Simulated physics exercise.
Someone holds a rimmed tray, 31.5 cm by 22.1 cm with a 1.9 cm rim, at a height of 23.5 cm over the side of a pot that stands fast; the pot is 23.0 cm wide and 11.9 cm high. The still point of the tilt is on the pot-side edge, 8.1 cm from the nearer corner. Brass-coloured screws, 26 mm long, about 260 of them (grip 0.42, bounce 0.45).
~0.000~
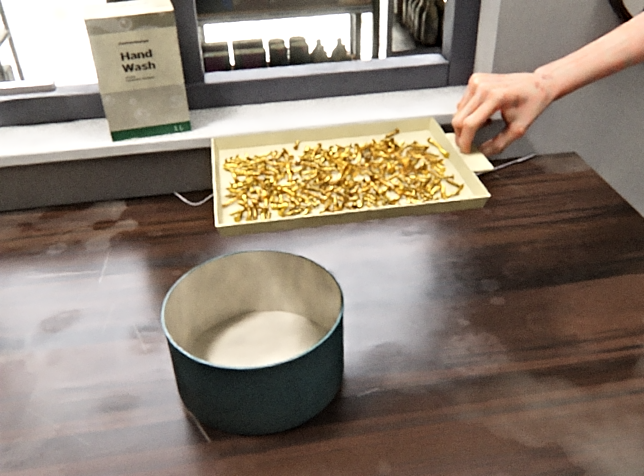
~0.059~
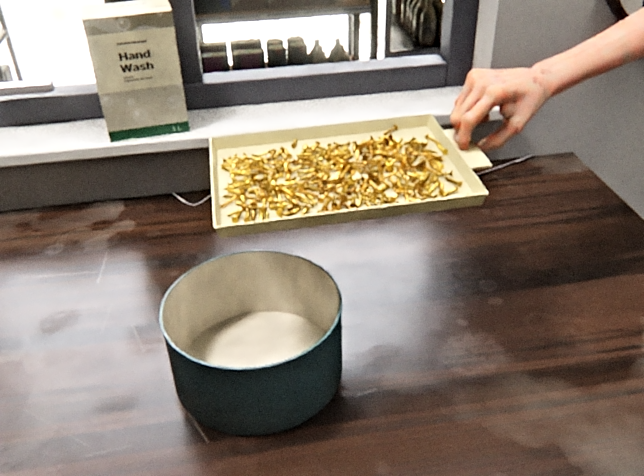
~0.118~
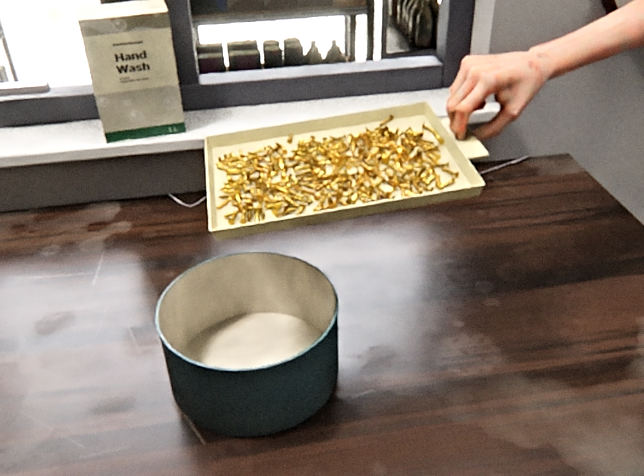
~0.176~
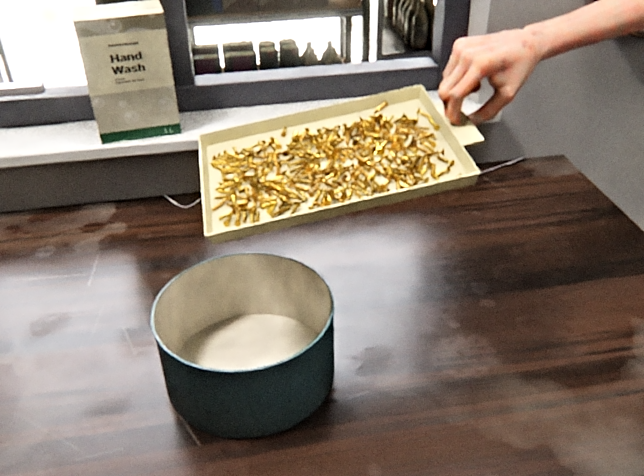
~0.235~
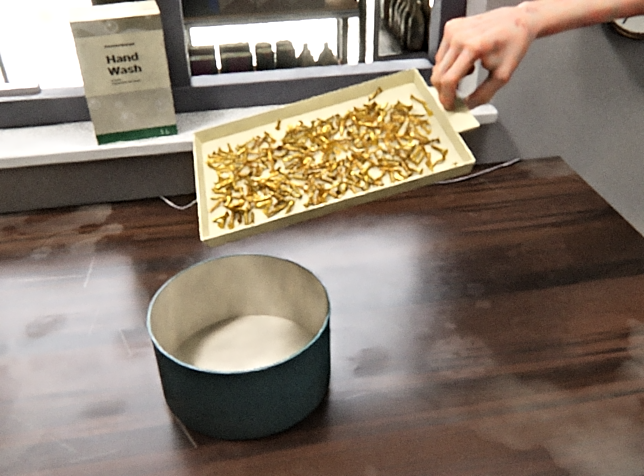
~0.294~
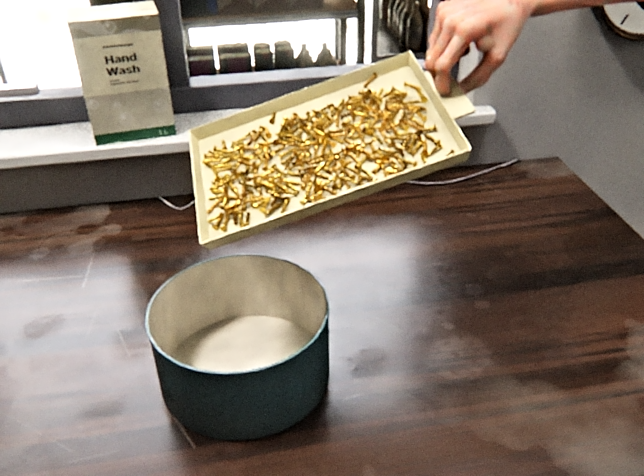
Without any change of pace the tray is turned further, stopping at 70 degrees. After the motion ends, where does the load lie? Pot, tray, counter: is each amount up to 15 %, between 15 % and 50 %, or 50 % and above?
Pot: 50 % and above; tray: Up to 15 %; counter: Up to 15 %.
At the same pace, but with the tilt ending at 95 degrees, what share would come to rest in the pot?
About 95 in a hundred would end up in the pot.
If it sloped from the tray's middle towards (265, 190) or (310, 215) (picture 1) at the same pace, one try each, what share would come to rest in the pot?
Roughly 45 per cent on the first try and 90 per cent on the second.
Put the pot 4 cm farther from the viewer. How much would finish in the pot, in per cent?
It would come to roughly 80 percent.
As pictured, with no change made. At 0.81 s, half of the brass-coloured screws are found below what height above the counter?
About 26 cm.
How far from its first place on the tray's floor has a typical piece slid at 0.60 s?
It has moved some 6 cm from its start.
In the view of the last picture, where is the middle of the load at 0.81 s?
I reckon close to (213, 211).
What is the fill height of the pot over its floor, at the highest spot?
Some 3.0 cm up.
After 0.60 s, tilt 44 degrees; the tray holds 100 %, the pot 0 %.
Then, at 0.81 s, tilt 61 degrees; the tray holds 95 %, the pot 0 %.
After 1.13 s, tilt 70 degrees; the tray holds 20 %, the pot 65 %.
By 2.1 s all is still; pot 90 %, tray 5 %, counter 5 %.
